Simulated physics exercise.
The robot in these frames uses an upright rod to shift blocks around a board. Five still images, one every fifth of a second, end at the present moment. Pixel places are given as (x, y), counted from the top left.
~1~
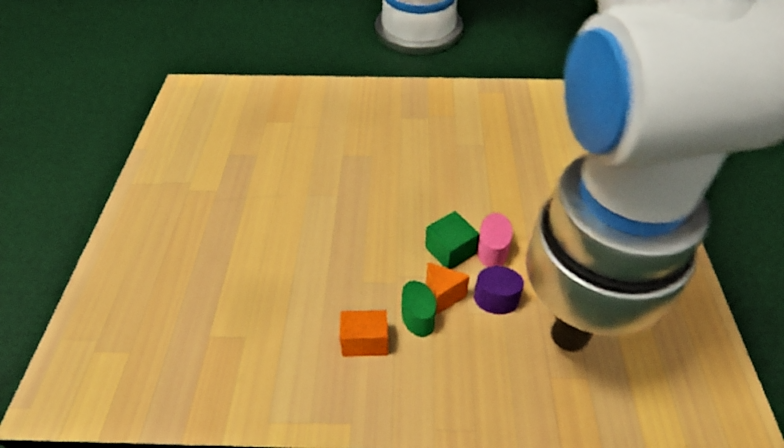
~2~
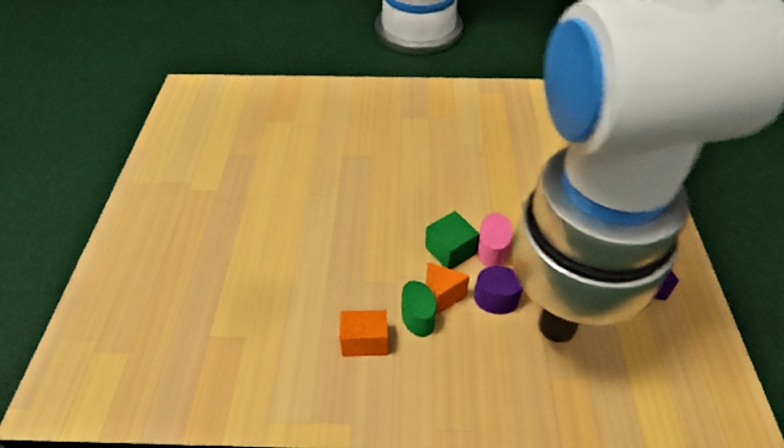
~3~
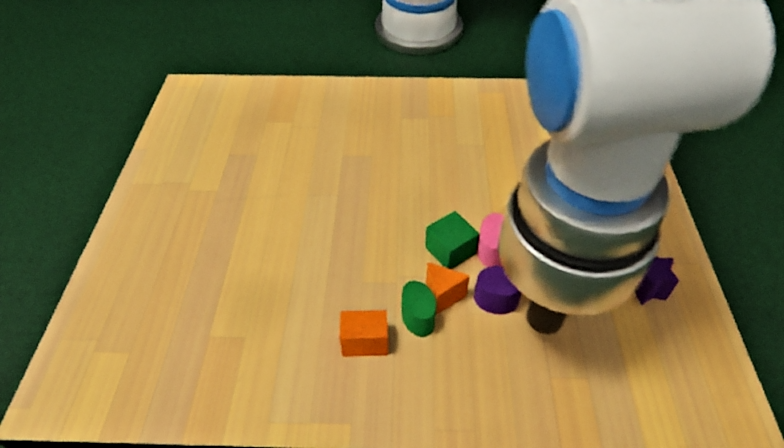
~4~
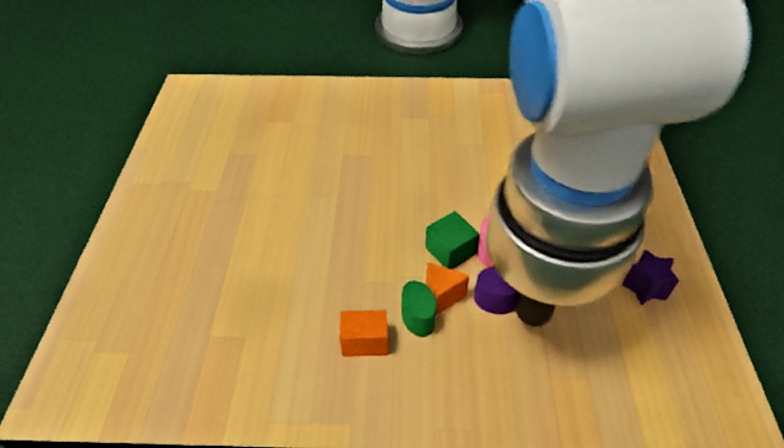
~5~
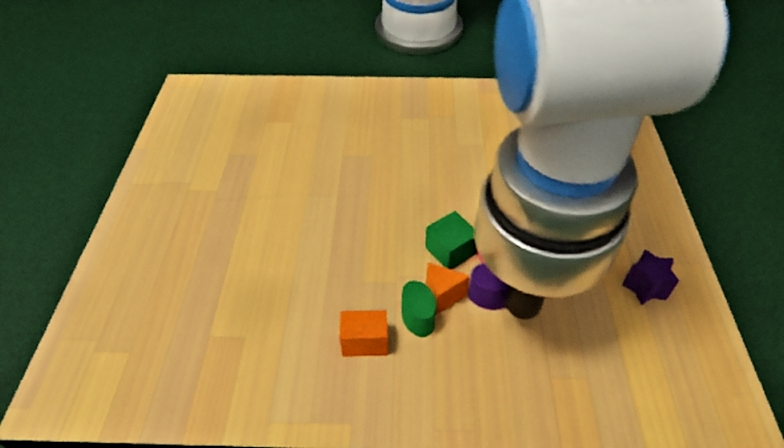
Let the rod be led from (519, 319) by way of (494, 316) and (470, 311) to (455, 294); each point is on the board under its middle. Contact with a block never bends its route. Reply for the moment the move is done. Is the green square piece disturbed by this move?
It is shifted.
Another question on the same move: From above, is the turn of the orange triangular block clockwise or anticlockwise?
Verdict: Counterclockwise.
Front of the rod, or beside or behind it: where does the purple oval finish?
I believe the purple oval keeps its place ahead of the rod.
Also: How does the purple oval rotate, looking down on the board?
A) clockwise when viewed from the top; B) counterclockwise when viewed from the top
A - clockwise when viewed from the top.
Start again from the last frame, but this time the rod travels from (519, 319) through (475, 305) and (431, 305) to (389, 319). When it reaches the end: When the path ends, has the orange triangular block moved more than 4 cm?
Yes.
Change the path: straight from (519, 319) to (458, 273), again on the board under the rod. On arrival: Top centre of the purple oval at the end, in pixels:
The spot you're after is about (433, 234) in the image.
What follows on the original path. Halfway along, rod (484, 301); orange triangular block (436, 273), turned 45° anticlockwise; purple oval (471, 263), turned 50° clockwise.
At the end, rod (457, 281); green oval in place; orange triangular block (426, 268), turned 60° anticlockwise; green square piece (446, 212), turned 25° clockwise; purple oval (451, 244), turned 60° clockwise.
